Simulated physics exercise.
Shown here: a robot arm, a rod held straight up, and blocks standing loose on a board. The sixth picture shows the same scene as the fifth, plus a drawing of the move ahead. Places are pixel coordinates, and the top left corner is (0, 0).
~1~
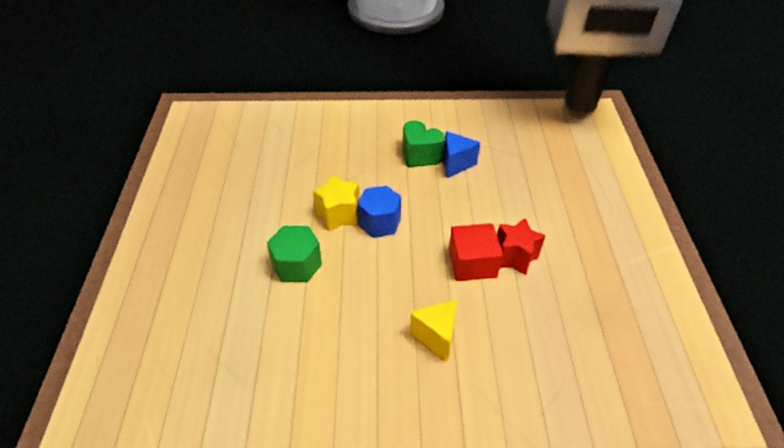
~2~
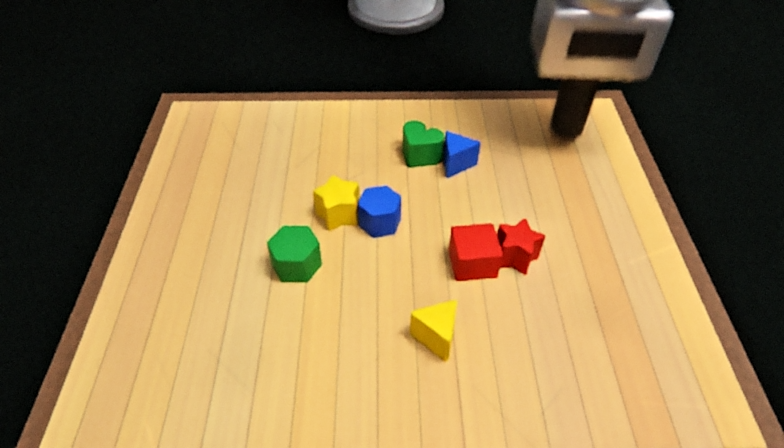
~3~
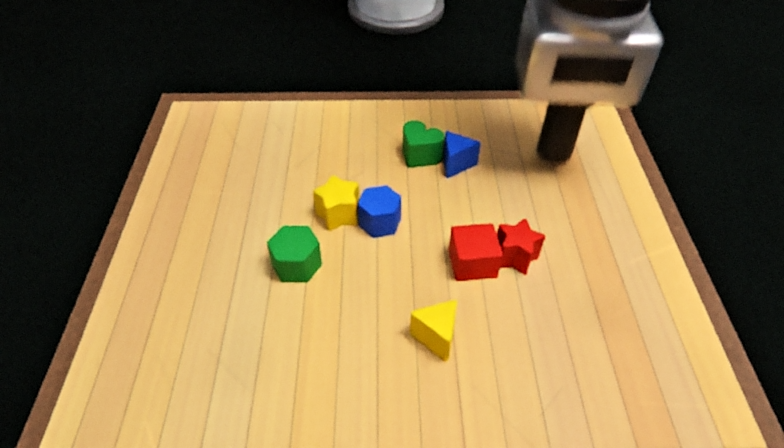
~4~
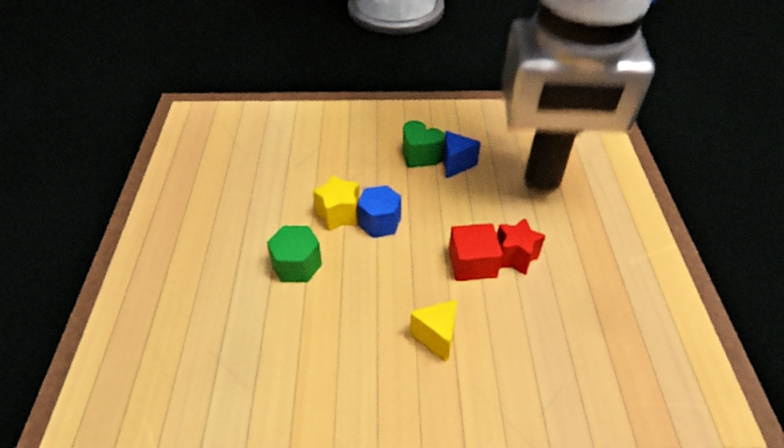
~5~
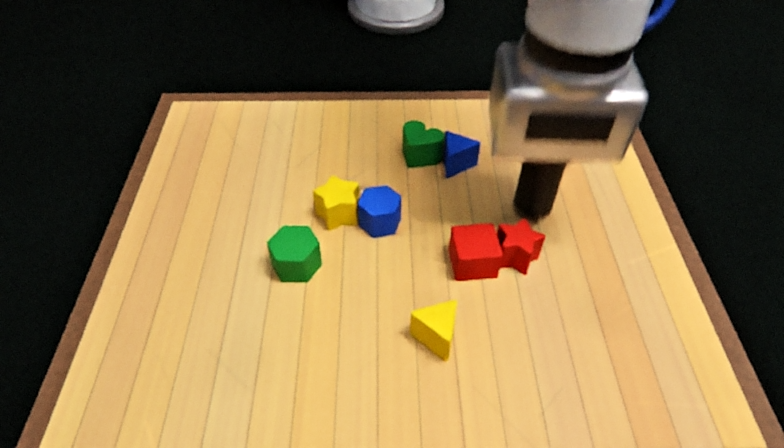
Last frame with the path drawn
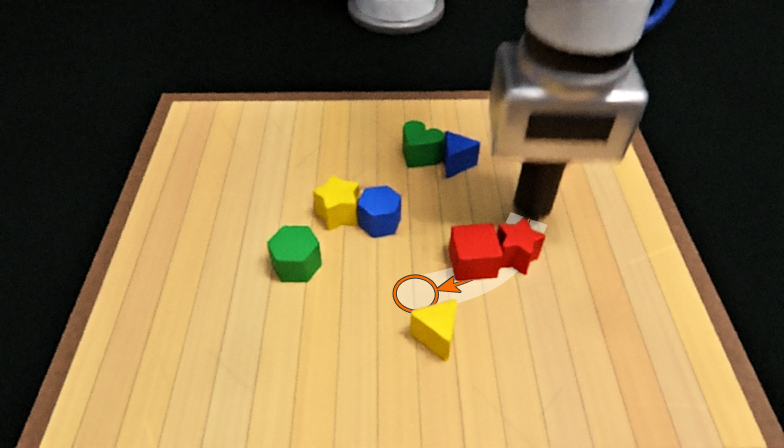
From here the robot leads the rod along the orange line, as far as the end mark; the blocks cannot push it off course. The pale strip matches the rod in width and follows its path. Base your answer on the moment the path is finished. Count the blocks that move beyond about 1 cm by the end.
Displaced: Two.
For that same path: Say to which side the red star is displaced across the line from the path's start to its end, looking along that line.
Facing the way the path runs, start to end, you'll find the red star has shifted left.
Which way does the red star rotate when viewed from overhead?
Spin direction: Counter-clockwise.
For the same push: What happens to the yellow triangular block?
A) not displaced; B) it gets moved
My answer is option A.
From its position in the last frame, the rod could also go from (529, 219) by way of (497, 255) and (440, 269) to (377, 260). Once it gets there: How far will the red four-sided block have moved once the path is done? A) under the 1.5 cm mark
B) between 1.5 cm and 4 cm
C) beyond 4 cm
Correct choice: C.
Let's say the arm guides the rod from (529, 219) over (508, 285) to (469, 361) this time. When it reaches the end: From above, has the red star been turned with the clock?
No.
Path on the board, from (529, 219) by way of (508, 253) and (469, 280) to (416, 294).
What follows on the original path. One third of the way, rod (511, 242); red four-sided block (471, 244); red star (516, 262), turned 20° clockwise.
Two thirds of the way, rod (469, 270); red four-sided block (425, 263), turned 15° clockwise; red star (509, 280), turned 25° anticlockwise.
At the end, rod (416, 283); yellow triangular block in place; red four-sided block (370, 277), turned 10° clockwise; red star (509, 280), turned 25° anticlockwise.
